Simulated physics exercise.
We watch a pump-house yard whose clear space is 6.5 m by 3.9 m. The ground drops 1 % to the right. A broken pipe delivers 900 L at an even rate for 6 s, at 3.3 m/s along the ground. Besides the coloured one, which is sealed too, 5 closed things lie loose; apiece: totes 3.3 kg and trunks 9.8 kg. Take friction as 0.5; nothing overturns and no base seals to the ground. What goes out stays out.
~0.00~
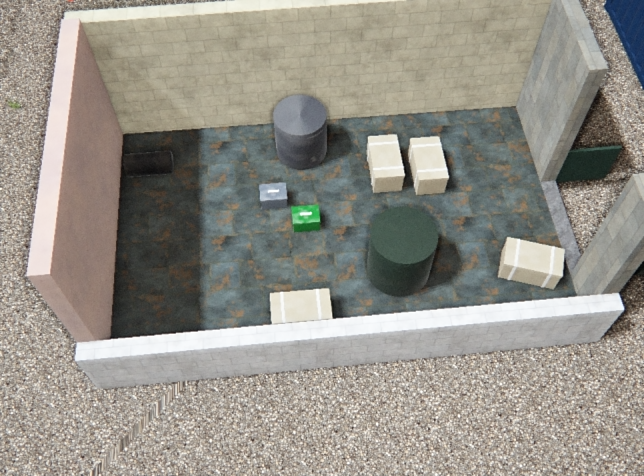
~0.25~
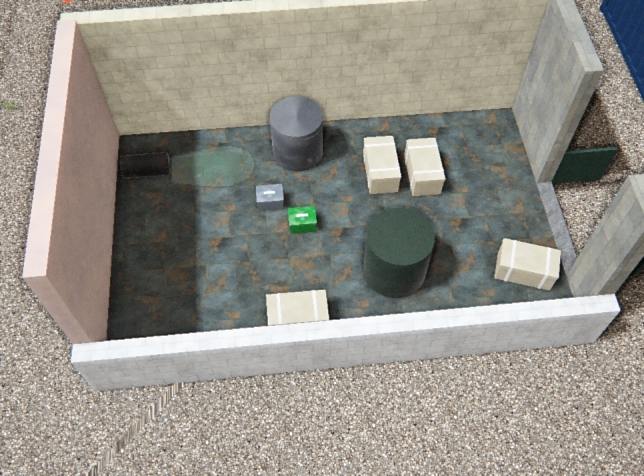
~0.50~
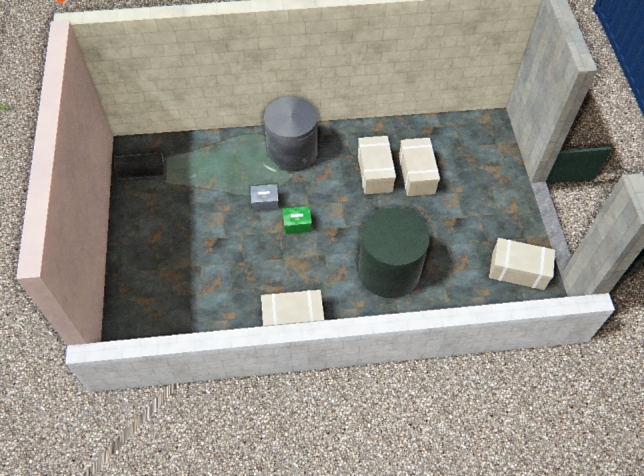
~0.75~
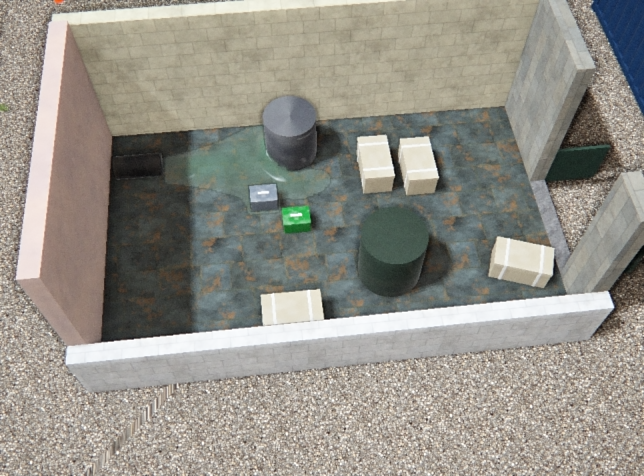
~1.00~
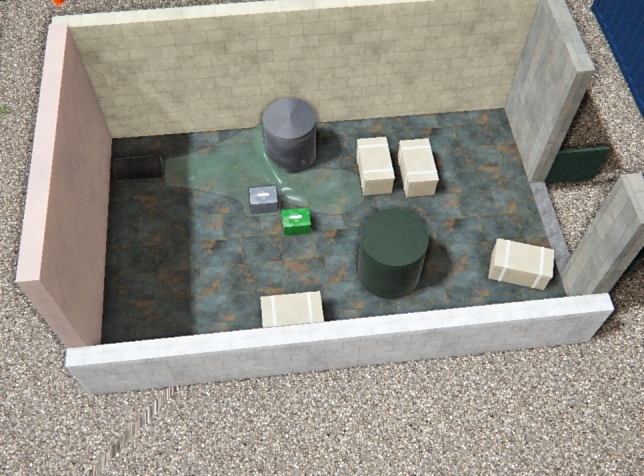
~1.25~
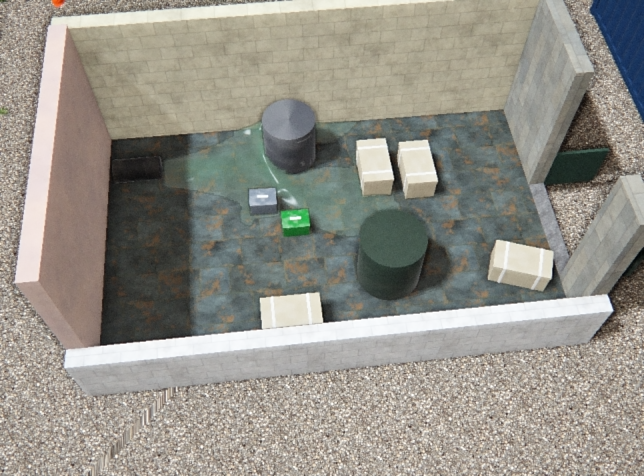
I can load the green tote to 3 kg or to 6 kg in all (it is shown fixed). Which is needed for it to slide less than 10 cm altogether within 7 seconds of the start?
For it, neither load is enough.
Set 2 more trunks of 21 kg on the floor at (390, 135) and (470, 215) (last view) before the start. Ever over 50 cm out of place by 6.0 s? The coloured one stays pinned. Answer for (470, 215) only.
It is less.
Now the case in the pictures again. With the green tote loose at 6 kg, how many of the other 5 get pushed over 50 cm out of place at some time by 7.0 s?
That makes 2.
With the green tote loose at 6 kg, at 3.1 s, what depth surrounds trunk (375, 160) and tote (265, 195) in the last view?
About 4 and 2 cm.
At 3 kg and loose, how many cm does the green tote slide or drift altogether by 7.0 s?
Some 30 cm in all.
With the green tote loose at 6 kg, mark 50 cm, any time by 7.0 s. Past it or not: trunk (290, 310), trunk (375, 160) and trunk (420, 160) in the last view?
In that order: Less, over, more.
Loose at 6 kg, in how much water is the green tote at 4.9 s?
Roughly 2 cm.
After 1.8 s the green tote would be 0 cm from its start with 3 kg and 0 cm from its start with 6 kg; 1 cm of water round it then.
After 3.1 s the green tote would be 32 cm from its start with 3 kg and 0 cm from its start with 6 kg; 2 cm of water round it then.
After 4.9 s the green tote would be 32 cm from its start with 3 kg and 28 cm from its start with 6 kg; 2 cm of water round it then.
After 7.0 s the green tote would be 32 cm from its start with 3 kg and 28 cm from its start with 6 kg; 2 cm of water round it then.
